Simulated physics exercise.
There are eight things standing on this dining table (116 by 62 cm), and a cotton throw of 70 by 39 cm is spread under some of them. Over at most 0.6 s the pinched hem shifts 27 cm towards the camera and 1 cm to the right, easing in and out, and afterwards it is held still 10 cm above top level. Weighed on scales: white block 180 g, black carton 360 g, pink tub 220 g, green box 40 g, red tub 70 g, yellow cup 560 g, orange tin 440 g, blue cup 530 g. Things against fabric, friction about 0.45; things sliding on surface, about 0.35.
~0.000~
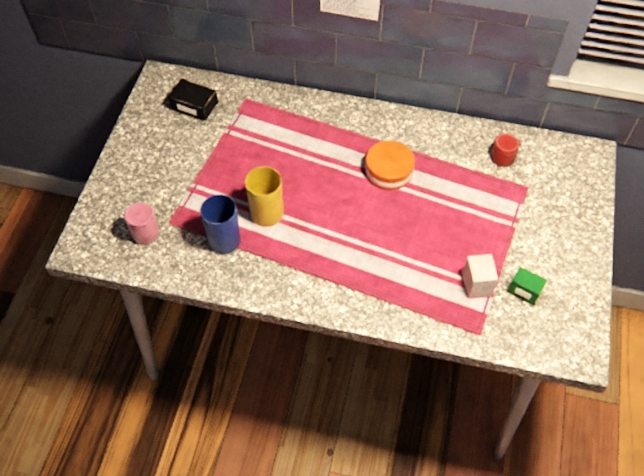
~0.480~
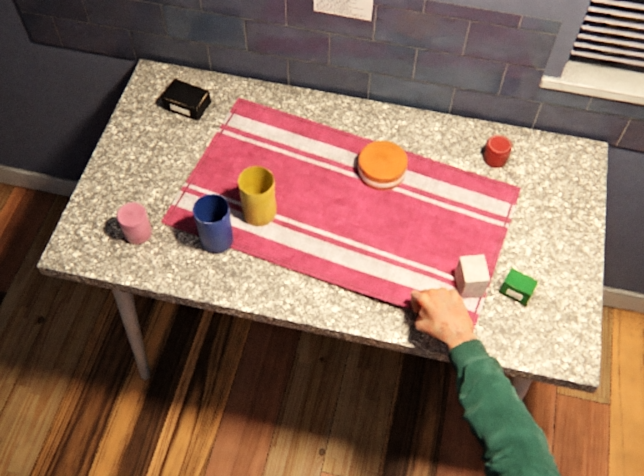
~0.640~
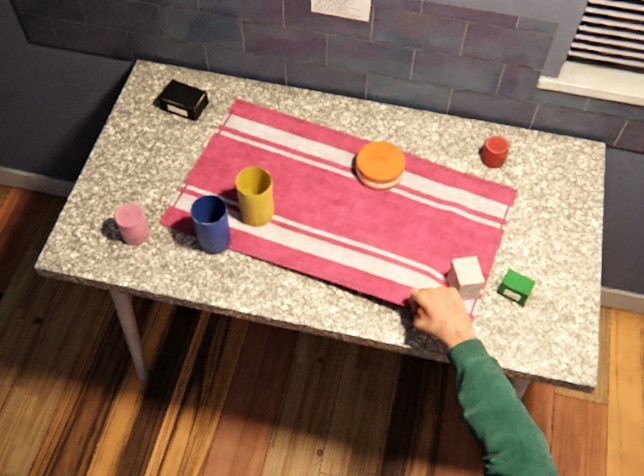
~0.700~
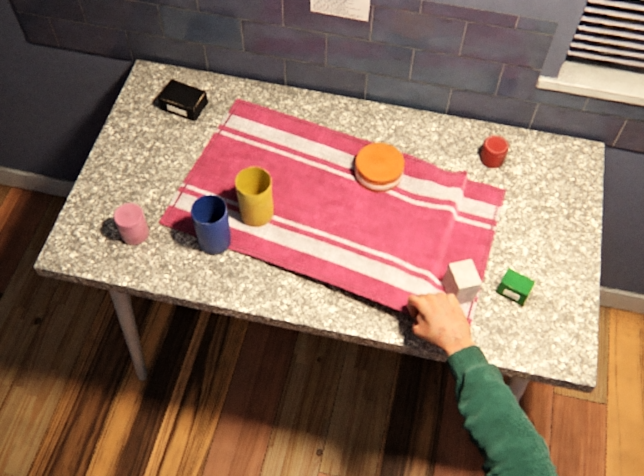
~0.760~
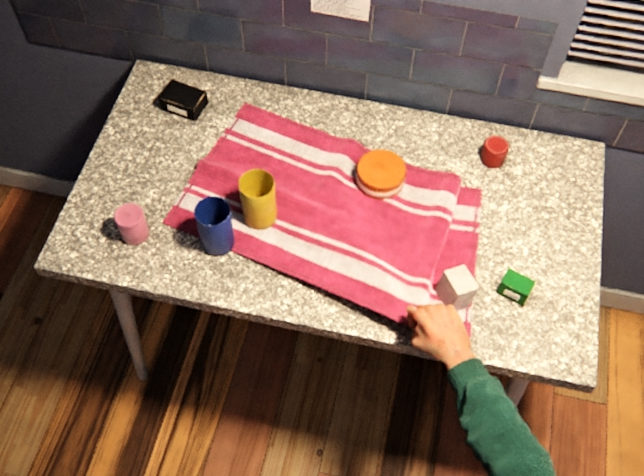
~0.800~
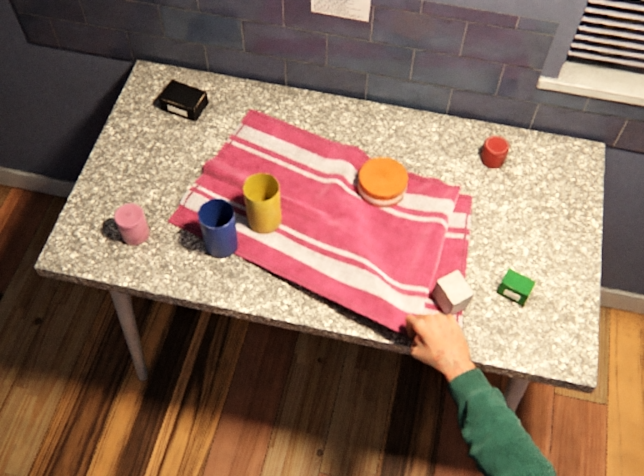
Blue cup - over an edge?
No.
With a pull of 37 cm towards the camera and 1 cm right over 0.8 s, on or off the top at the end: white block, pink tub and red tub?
Then white block is lost over the edge, pink tub holds on and red tub holds on.
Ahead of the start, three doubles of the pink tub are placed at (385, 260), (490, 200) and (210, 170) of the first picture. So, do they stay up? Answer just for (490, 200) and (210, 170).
So the first copy ends up on top, while the second copy ends up on top.
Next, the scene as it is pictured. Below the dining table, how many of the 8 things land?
All told, 1.
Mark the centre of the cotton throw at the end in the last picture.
The middle ends up near pixel (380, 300).
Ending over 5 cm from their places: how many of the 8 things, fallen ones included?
The count is 4.
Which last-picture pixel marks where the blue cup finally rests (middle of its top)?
Roughly (260, 264).
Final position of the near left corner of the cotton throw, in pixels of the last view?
Roughly (222, 244).
By 0.9 s, 90 % of the cotton throw is still over the top; blue cup 6 cm off its start, orange tin 13 cm off its start, white block 10 cm off its start.
By 1.0 s, 85 % of the cotton throw is still over the top; blue cup 10 cm off its start, orange tin 21 cm off its start, white block 15 cm off its start.
By 1.1 s, 75 % of the cotton throw is still over the top; blue cup 14 cm off its start at (255, 254), orange tin 30 cm off its start at (413, 274), white block 20 cm off its start at (447, 366).
By 1.2 s, 70 % of the cotton throw is still over the top; blue cup 16 cm off its start, orange tin 34 cm off its start, white block over the edge.
By 2.8 s, 70 % of the cotton throw is still over the top; blue cup 17 cm off its start at (260, 264), white block over the edge, orange tin 34 cm off its start at (424, 293), yellow cup 24 cm off its start at (312, 272).
